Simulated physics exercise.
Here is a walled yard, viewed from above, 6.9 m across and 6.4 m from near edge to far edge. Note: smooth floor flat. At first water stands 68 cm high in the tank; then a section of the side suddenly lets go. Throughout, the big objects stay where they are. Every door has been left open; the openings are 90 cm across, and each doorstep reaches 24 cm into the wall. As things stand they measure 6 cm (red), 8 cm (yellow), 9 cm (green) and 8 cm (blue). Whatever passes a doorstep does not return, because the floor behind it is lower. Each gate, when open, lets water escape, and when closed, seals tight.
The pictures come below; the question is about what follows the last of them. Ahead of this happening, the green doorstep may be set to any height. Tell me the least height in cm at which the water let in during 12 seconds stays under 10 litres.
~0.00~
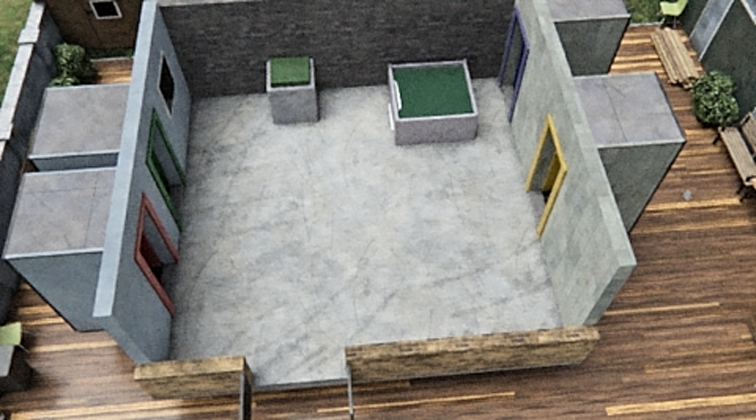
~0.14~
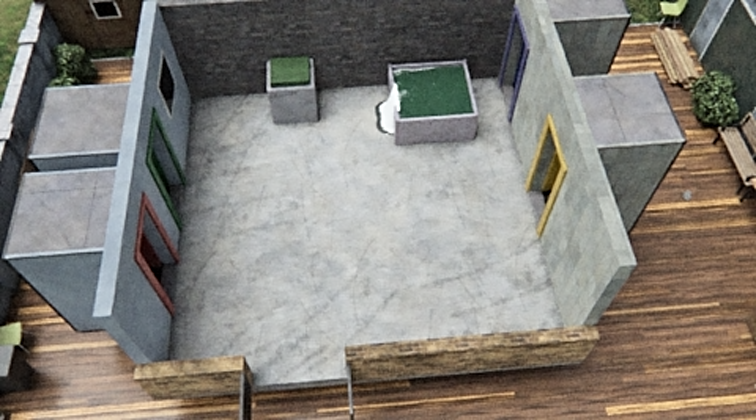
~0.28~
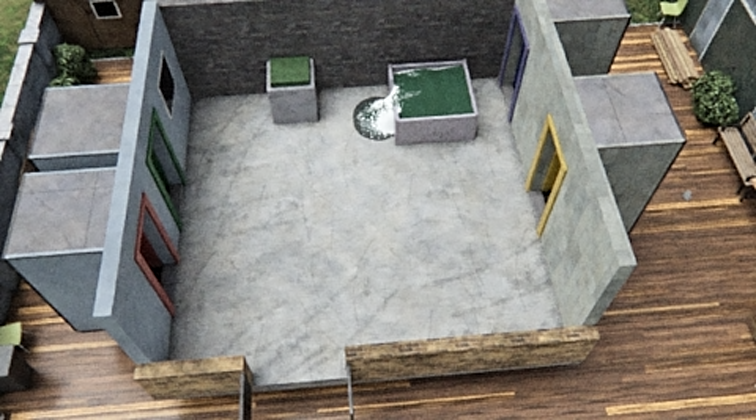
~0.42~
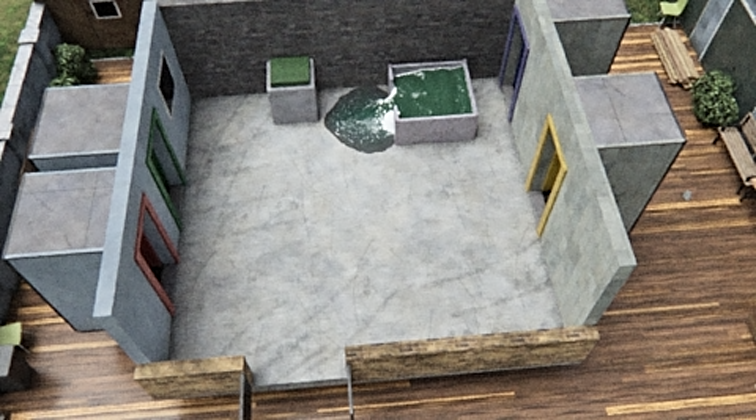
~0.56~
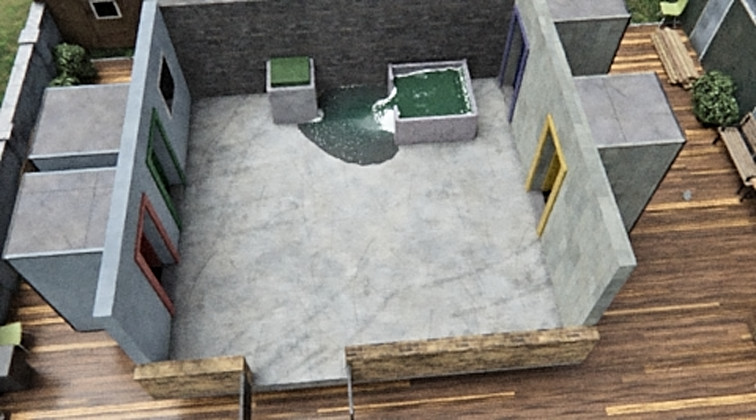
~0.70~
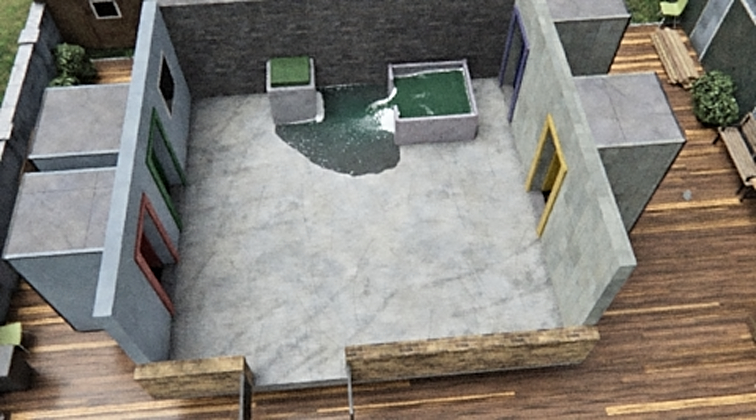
It should be about 12.5 cm.
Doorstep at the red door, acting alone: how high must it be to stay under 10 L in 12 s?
Door red, min height approx. 6.5 cm.
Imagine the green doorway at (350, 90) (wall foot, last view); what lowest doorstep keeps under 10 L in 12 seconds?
Roughly 22 cm, give or take.
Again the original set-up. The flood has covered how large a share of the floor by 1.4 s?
About 20 per cent.
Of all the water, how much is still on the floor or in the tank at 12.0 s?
Some 88 %.
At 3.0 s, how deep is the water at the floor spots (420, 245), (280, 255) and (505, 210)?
That's 0, 2 and 0 cm, in the order given.
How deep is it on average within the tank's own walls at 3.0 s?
Around 27 cm on average.
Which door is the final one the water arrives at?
Answer: Yellow.
After 1.4 s water covers 20 % of the floor, deepest (39 cm) near (322, 92); it has not reached the green door.
After 3.0 s water covers 35 % of the floor, deepest (22 cm) near (390, 118); 13 cm at the green door, 18 litres in over its 9 cm doorstep.
After 12.0 s water covers 85 % of the floor, deepest (6 cm) near (237, 213); 5 cm at the green door, 26 litres in over its 9 cm doorstep.
At the green door as built, the water arrived by 2.0 s and peaked near 16 cm at 2.2 s.
Run again over the same 12 s with other heights there, 17 litres in over 10.5 cm, 5 litres over 14 cm. The limit of 10 litres is kept from about 12.5 cm up.
